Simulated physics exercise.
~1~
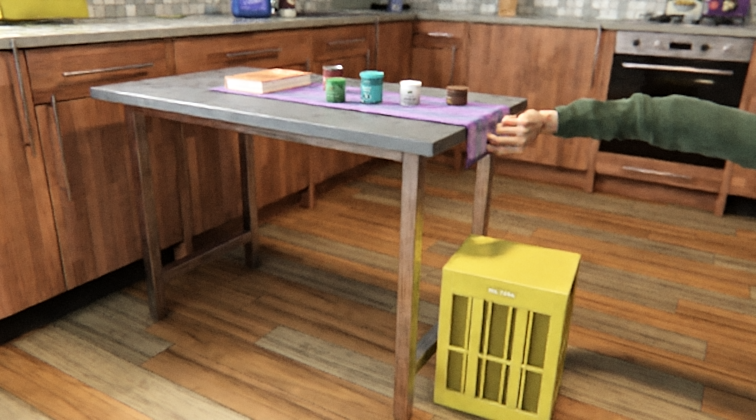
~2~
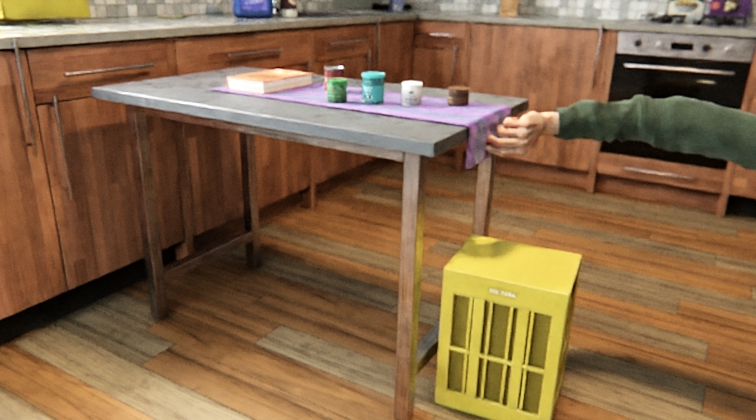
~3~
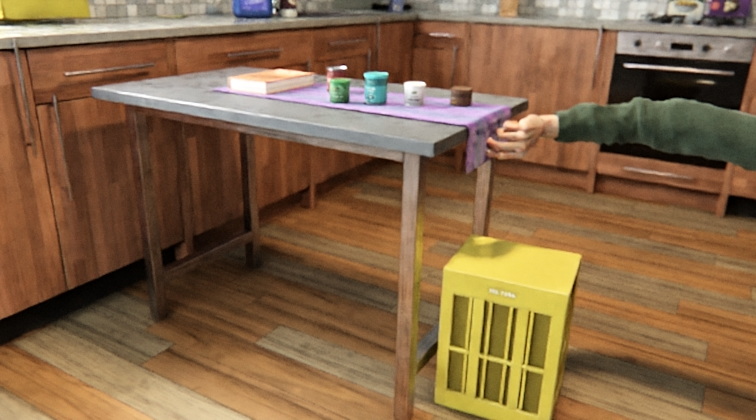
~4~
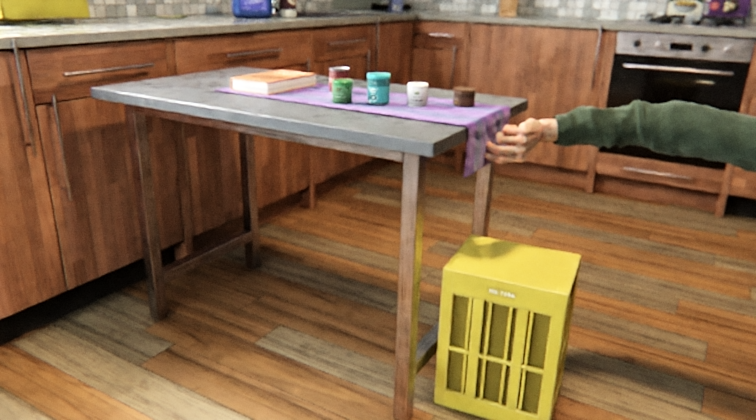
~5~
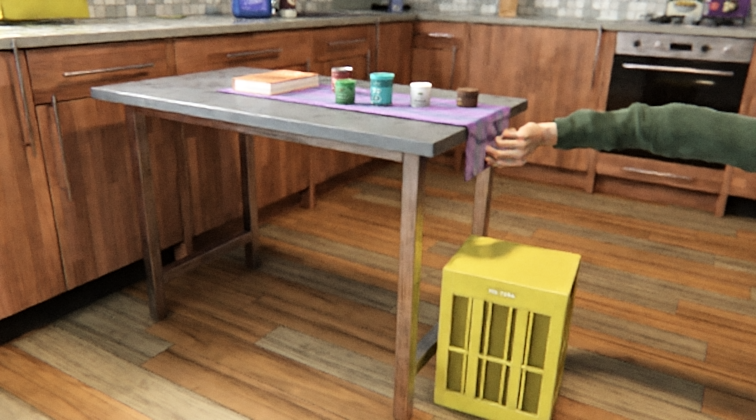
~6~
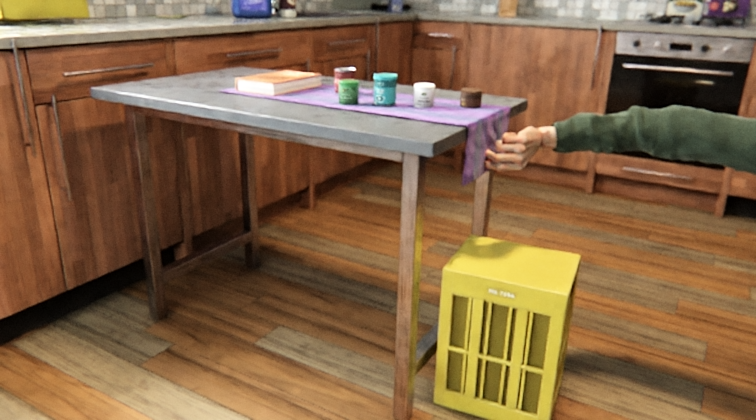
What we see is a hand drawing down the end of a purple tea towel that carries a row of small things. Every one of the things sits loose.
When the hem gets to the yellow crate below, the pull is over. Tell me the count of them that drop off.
The count is two.
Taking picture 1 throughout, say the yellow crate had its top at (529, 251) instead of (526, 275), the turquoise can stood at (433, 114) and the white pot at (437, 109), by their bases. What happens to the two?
The turquoise can does not stay aboard, and the white pot does not stay aboard.
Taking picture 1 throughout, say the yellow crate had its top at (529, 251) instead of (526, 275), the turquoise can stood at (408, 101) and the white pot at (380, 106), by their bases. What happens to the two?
Outcome for the turquoise can: It stays. Outcome for the white pot: It stays.
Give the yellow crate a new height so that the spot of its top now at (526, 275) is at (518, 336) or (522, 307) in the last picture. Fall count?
Respectively 4 and 3.
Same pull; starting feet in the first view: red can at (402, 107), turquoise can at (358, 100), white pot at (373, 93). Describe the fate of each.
Red can: Goes. Turquoise can: Stays. White pot: Stays.
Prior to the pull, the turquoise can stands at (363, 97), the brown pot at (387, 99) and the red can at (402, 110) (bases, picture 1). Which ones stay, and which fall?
Outcome: The turquoise can is still in place, the brown pot is still in place, the red can is gone.
A little later, hem near (485, 193); all still up.
Next, hem near (483, 231); brown pot gone.
Later still, hem on the crate; brown pot and white pot gone.
When it is over, hem on the crate; brown pot and white pot gone. It carries off two.
